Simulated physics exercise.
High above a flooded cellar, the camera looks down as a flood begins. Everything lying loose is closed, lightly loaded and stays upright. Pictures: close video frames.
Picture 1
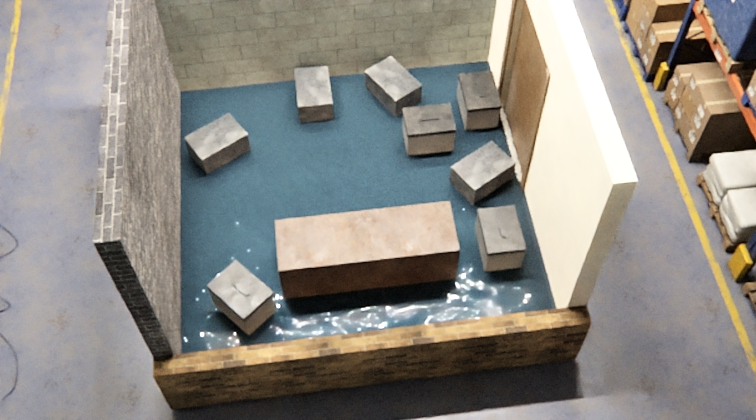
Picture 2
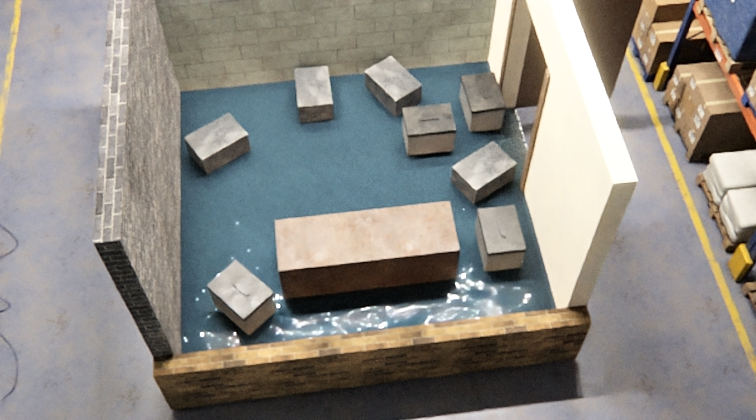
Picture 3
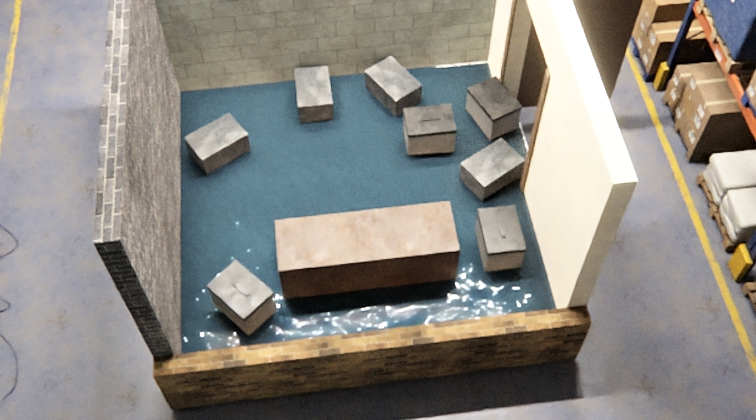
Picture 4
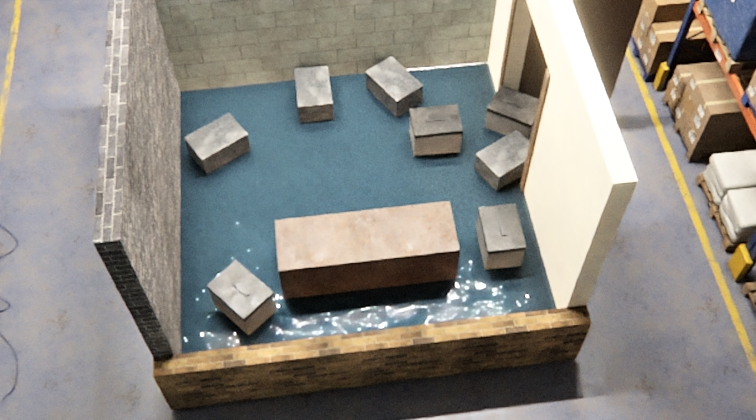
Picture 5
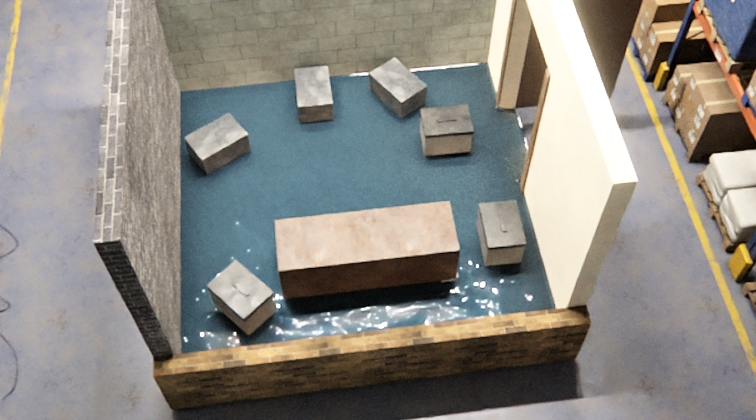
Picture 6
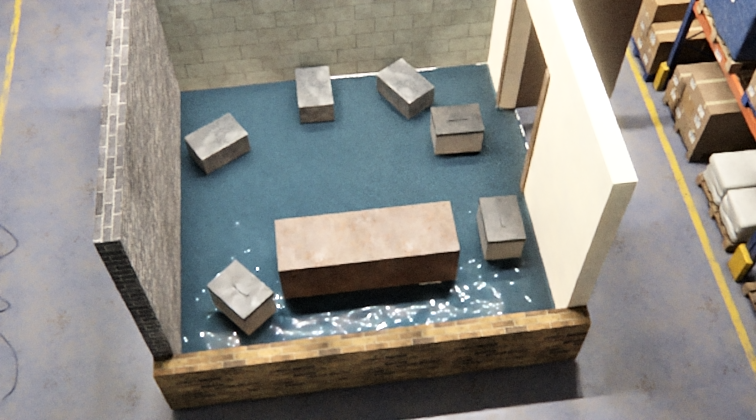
A brown door in the right wall opens beside closed grey chests floating in a flooded room around a long brown block. Two chests nearest the doorway drift right and pass out of view, then a few of the others shift slightly while those on the left stay nearly still.
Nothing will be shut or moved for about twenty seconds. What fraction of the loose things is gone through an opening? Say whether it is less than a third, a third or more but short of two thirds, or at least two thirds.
It is at least two thirds.
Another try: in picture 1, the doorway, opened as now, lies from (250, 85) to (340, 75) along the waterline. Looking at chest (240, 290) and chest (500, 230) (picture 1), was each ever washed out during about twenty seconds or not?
First retained, second retained.
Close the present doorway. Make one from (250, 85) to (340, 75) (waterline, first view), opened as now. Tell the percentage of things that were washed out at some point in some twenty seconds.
Roughly 50 per cent.
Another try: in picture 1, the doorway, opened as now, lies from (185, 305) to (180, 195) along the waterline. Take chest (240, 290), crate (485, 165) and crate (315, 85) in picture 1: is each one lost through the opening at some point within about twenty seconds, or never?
For the three items in order: Escaped, contained, escaped.
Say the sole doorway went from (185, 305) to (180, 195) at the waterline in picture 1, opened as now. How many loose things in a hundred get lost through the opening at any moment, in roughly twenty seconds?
That would be around 40 %.
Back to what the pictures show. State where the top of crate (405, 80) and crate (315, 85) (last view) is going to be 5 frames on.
I'd say around (446, 79) for the first and around (350, 83) for the second.
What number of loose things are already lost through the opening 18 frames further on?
Total: 5.
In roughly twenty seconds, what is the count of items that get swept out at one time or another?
That works out to 6.
A moment on, 3 of 8 are out; 5 afloat.
Next, 5 of 8 are out; 3 afloat.
Later, 6 of 8 are out; 2 afloat.
In the end, 6 of 8 are out; 2 afloat.
